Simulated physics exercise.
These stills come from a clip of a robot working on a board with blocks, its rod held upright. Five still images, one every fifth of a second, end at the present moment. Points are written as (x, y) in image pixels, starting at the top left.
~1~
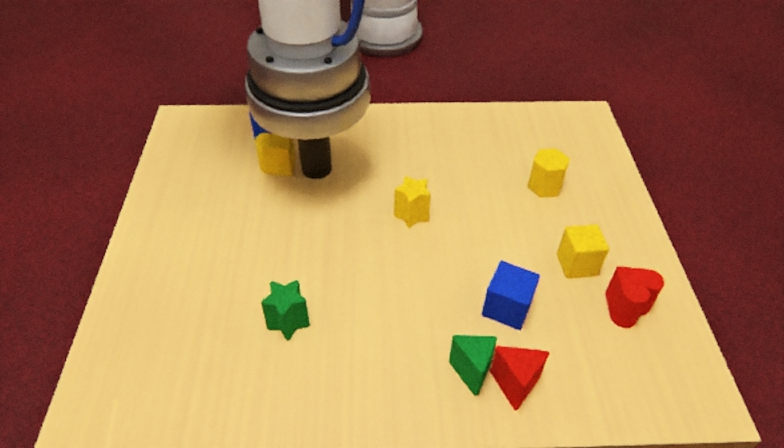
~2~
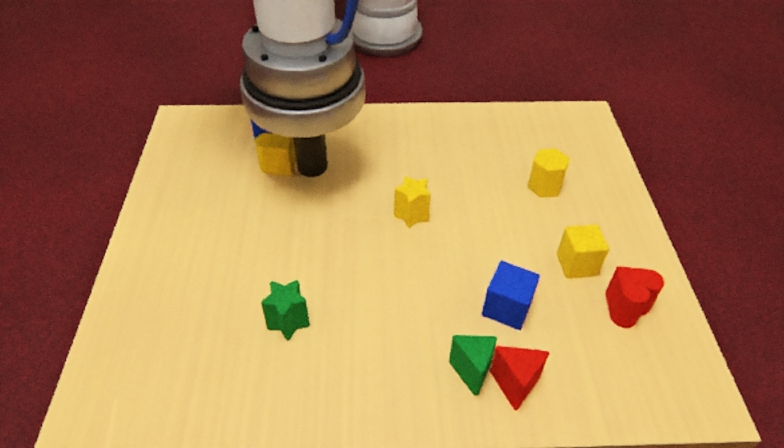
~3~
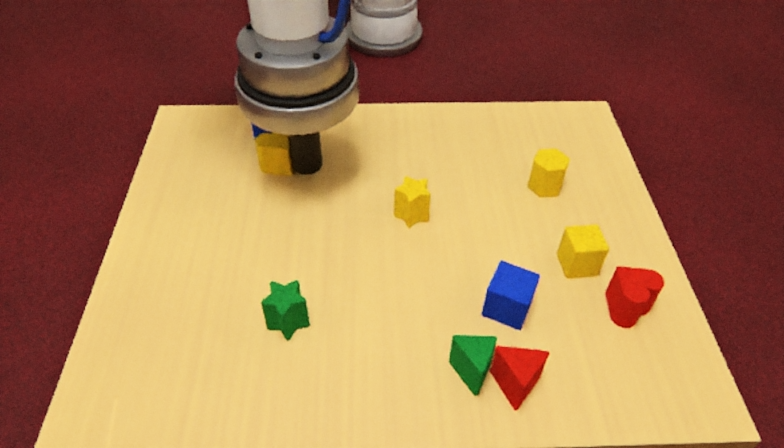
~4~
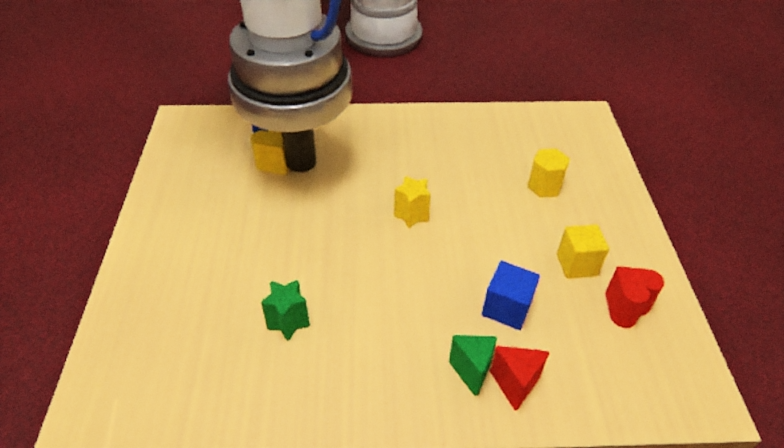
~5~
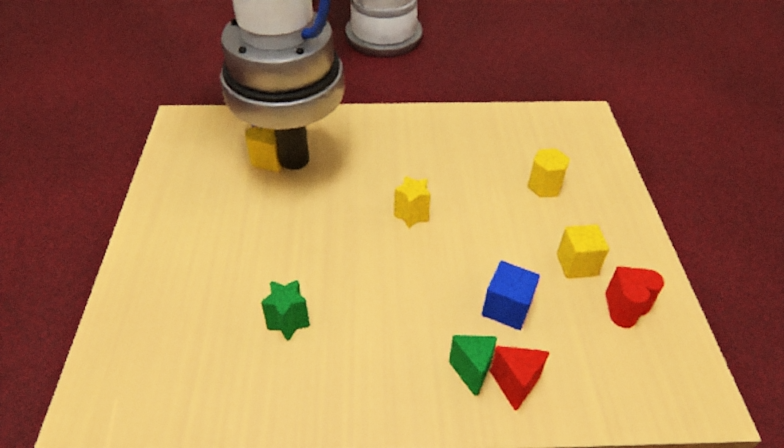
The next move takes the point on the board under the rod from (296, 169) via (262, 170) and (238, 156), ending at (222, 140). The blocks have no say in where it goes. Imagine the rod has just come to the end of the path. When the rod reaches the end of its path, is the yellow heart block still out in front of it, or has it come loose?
By the time the path ends, the yellow heart block is still sitting right in front of the rod.
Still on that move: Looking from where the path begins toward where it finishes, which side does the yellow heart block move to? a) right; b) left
I choose a.
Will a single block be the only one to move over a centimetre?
My answer is yes.
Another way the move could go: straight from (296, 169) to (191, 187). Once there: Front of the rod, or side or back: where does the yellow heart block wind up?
No longer ahead of the rod.
What follows on the original path. One third of the way, rod (259, 160); yellow heart block (242, 126), turned 55° clockwise.
Two thirds of the way, rod (236, 147); yellow heart block (221, 112), turned 65° clockwise.
At the end, rod (219, 130); yellow heart block (203, 97), turned 55° clockwise; blue cylinder not moved.
